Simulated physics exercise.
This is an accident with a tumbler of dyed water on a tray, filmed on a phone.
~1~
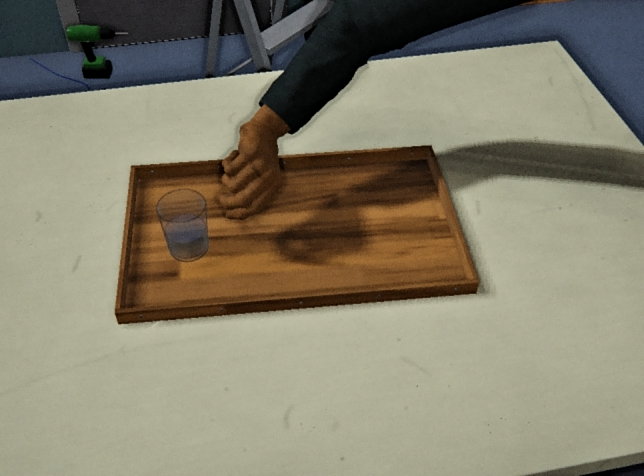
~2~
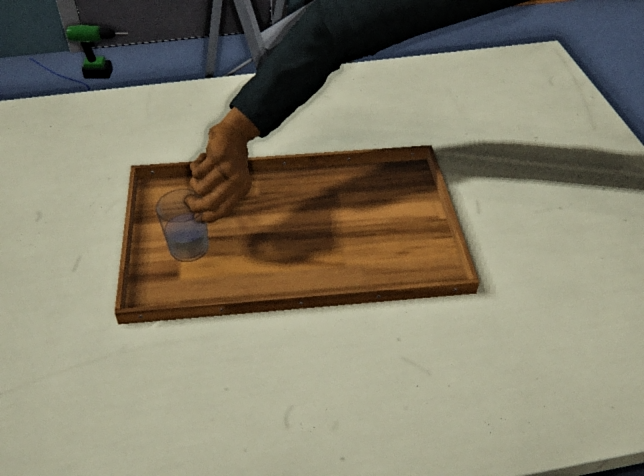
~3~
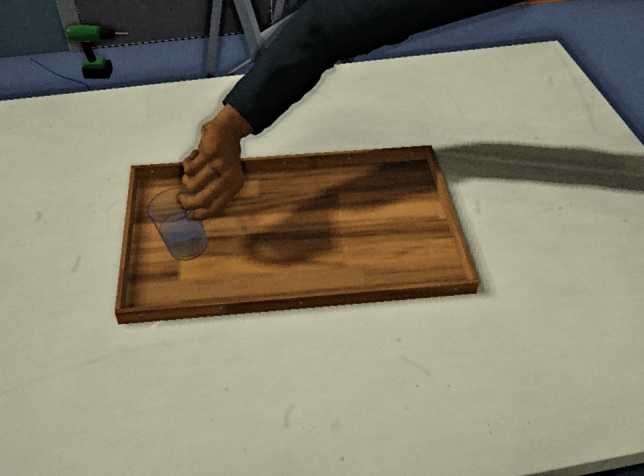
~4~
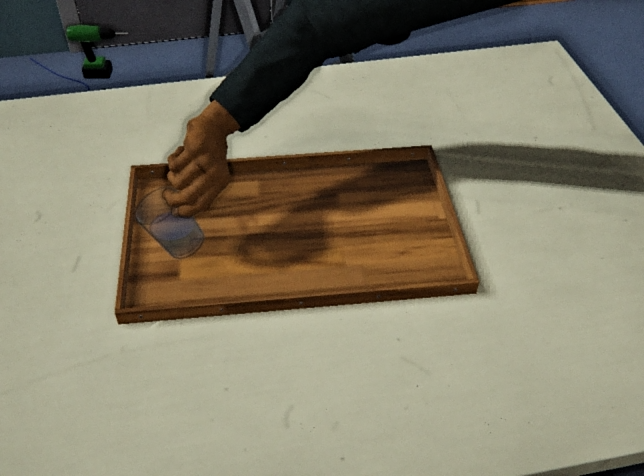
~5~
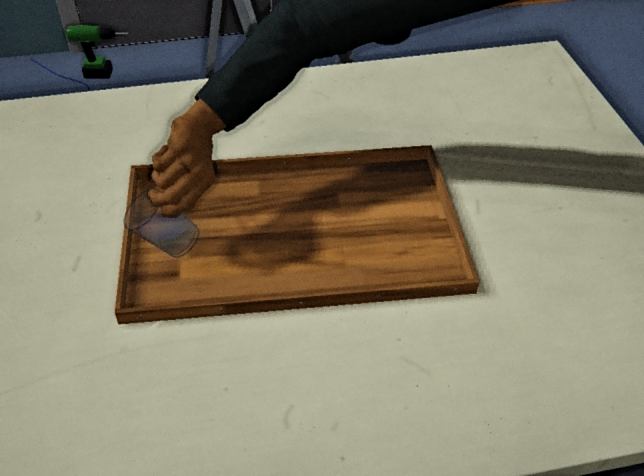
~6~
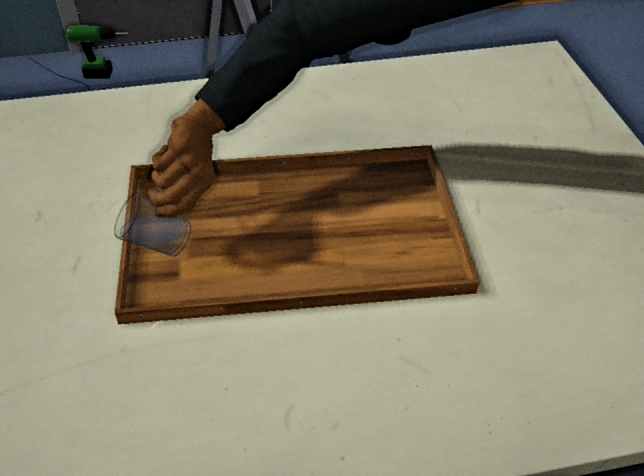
A hand pushes a tumbler of bluish water on a wooden tray, tilting it left.
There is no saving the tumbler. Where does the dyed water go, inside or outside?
The spill gets out on to the top.
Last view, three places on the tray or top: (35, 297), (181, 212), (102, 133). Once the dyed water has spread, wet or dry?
Starting from the first: Caught by it, then never touched, finally never touched.
Next, the tumbler lies across the rim; the puddle covers about as much as a plate; the table is getting wet.
After that, the puddle covers about as much as a tray; the table is getting wet.
Finally, the puddle covers about as much as a tray; the table is getting wet.
